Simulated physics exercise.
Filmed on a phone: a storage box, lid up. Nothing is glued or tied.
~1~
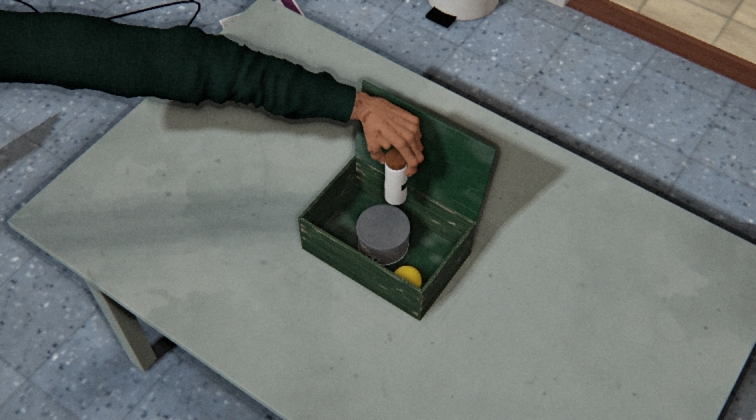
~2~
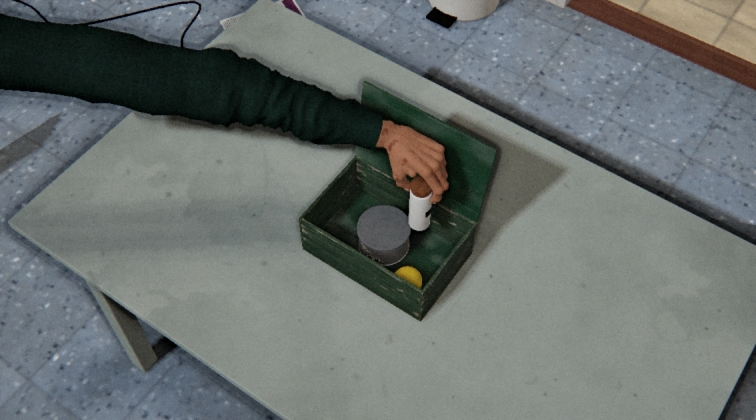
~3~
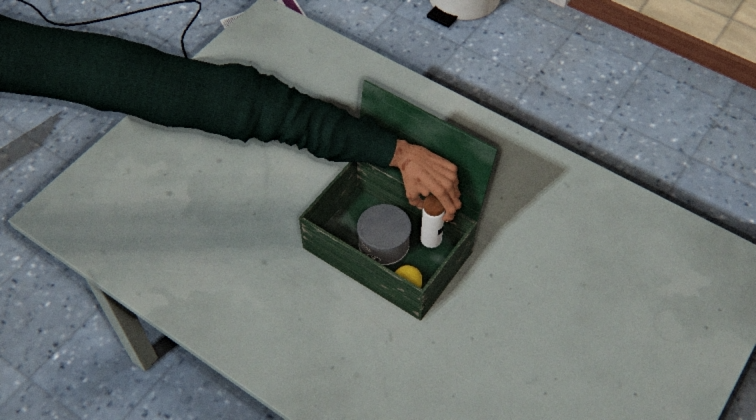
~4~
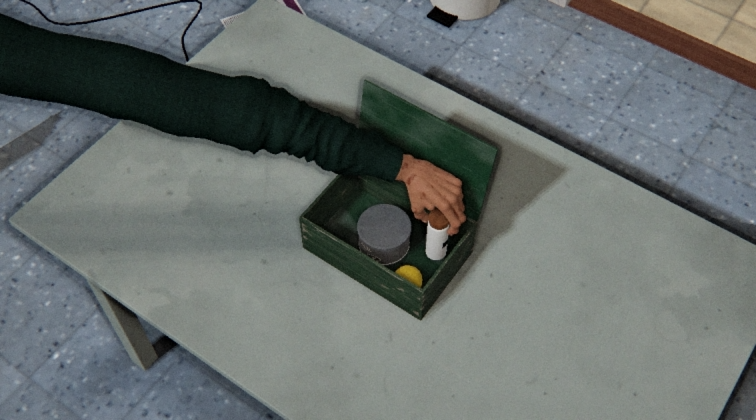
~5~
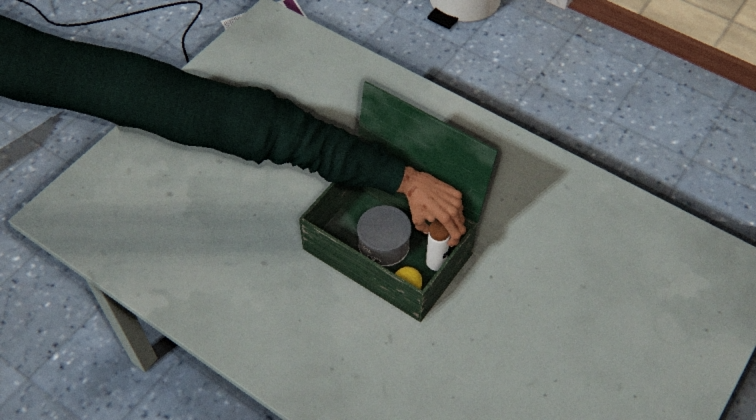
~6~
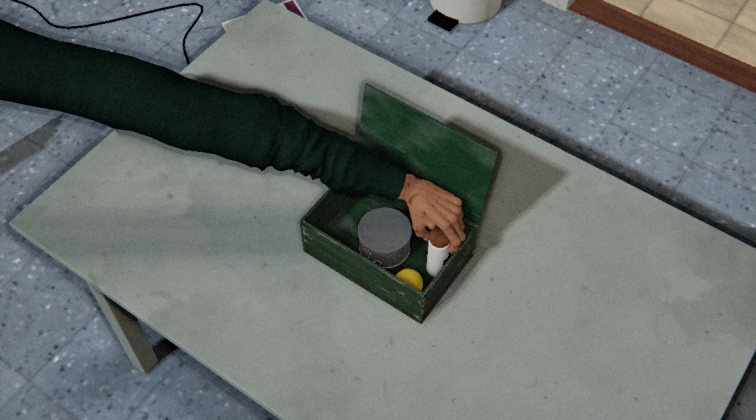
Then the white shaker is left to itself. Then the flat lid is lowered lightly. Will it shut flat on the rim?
In the end the lid will not close.
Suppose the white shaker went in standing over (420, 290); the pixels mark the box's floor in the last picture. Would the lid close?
Then it closes.
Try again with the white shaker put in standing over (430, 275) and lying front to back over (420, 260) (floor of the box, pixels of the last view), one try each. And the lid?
In the first case it stays ajar; in the second case it closes.
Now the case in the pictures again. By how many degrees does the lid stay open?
About 20°.
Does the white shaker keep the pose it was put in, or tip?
The white shaker stays as placed.
Then, 1.10 s past the last view, lid starting down.
Then, 1.50 s past the last view, lid 66° above the rim.
Then, 1.80 s past the last view, lid 47° above the rim.
Then, 2.10 s past the last view, lid 26° above the rim.
Finally, lid 20° above the rim; all 3 still in place. Final places as the last picture's camera would see them, white shaker near (438, 252).
